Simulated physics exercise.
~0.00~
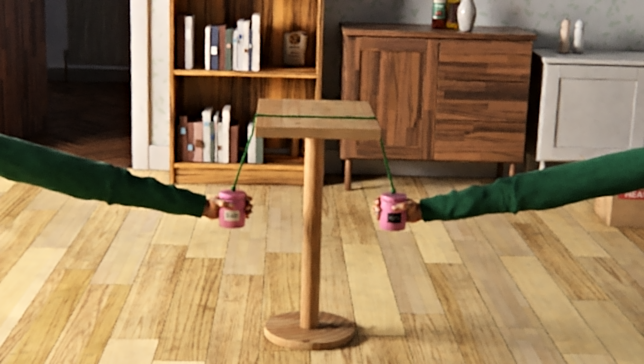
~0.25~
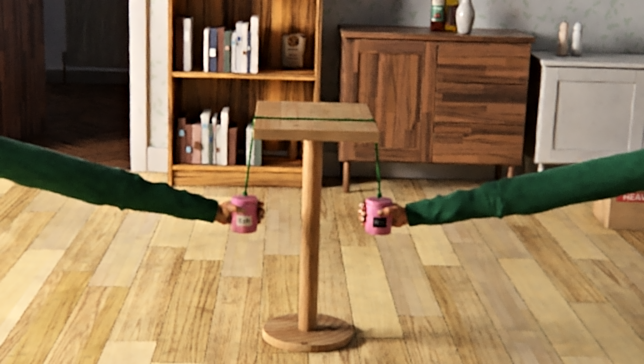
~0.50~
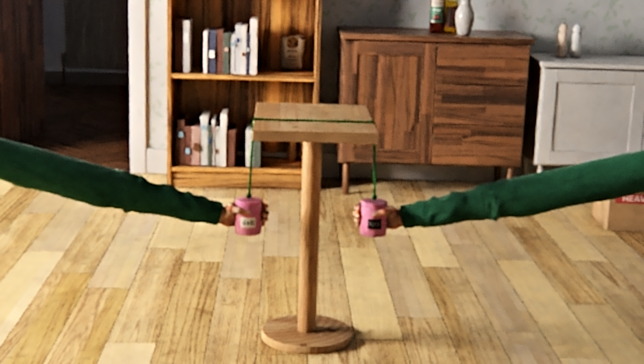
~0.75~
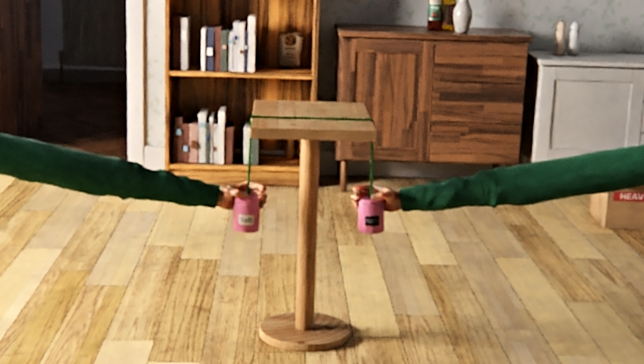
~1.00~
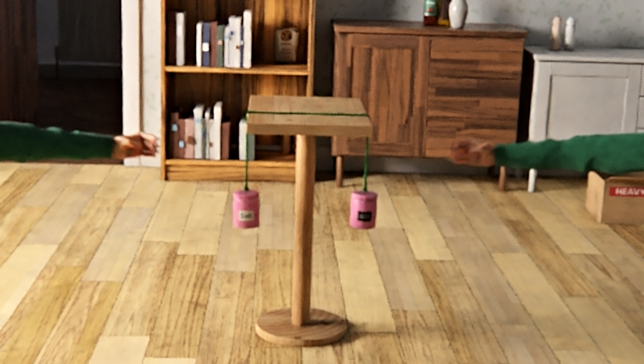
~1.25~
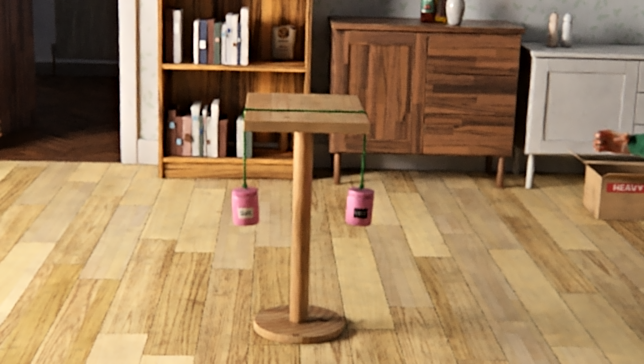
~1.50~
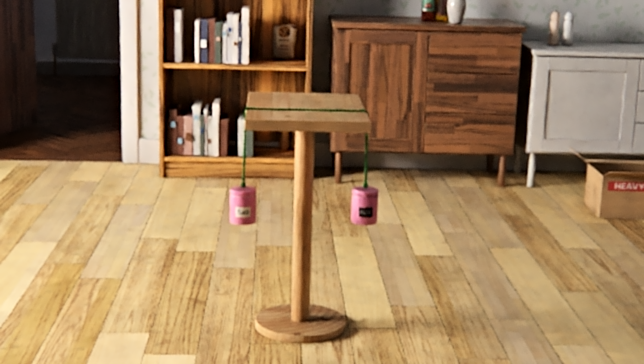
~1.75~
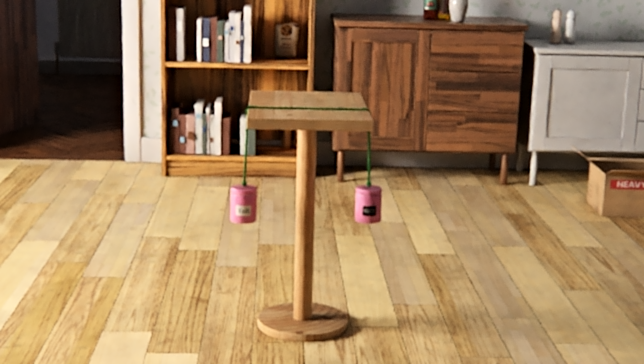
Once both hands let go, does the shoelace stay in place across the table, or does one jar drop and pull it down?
The shoelace stays in place across the tabletop, with a pink jar still hanging on each side.
Two pink jars on a green shoelace drawing inward beside a small table, then hanging balanced after both hands let go.
